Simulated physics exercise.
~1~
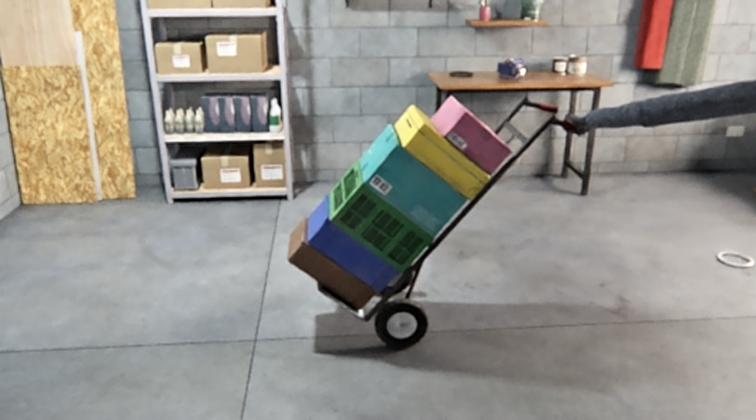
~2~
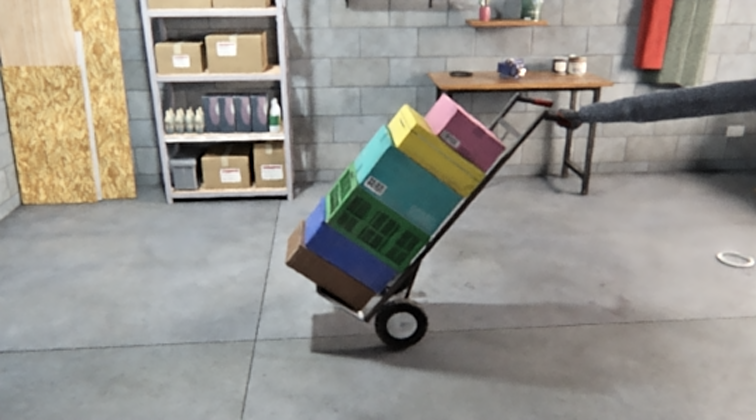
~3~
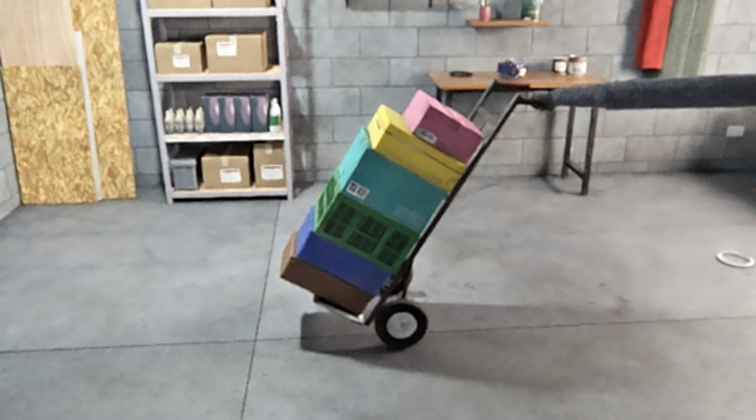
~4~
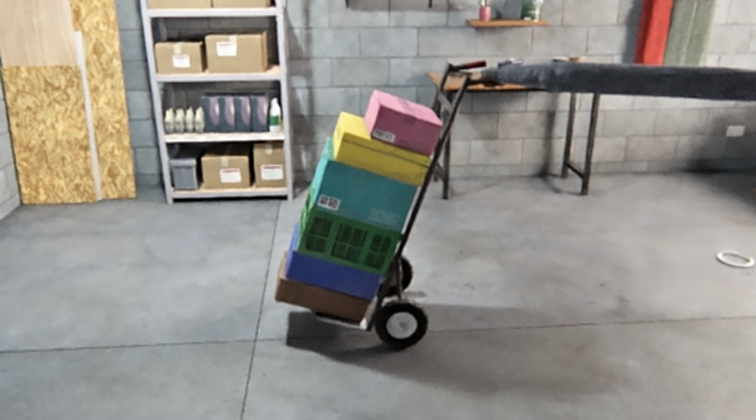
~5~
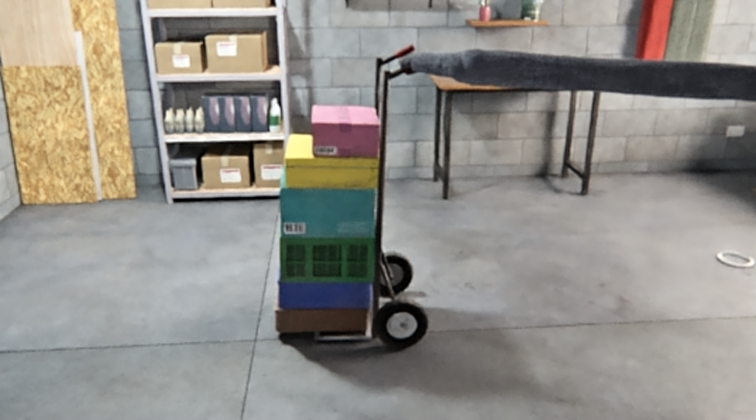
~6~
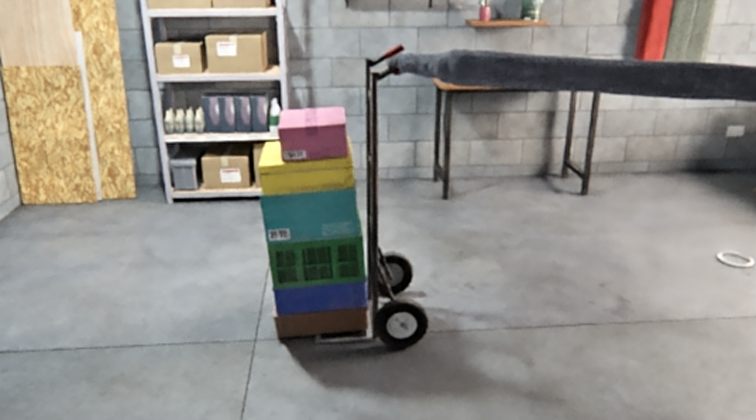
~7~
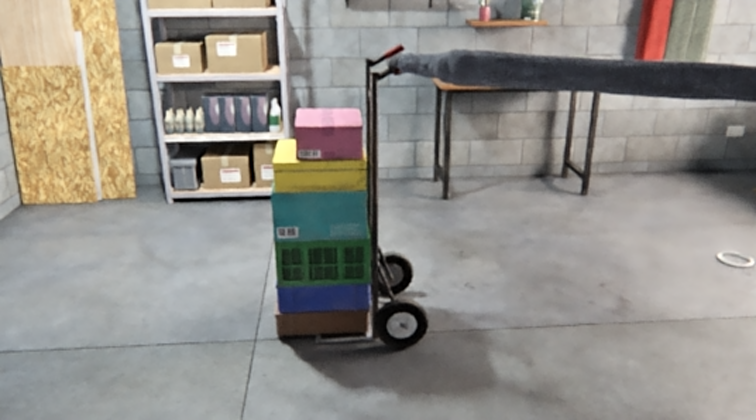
Hand truck stacked with six colourful boxes swinging from a leaning tilt to upright, the load rocking slightly left before settling back.
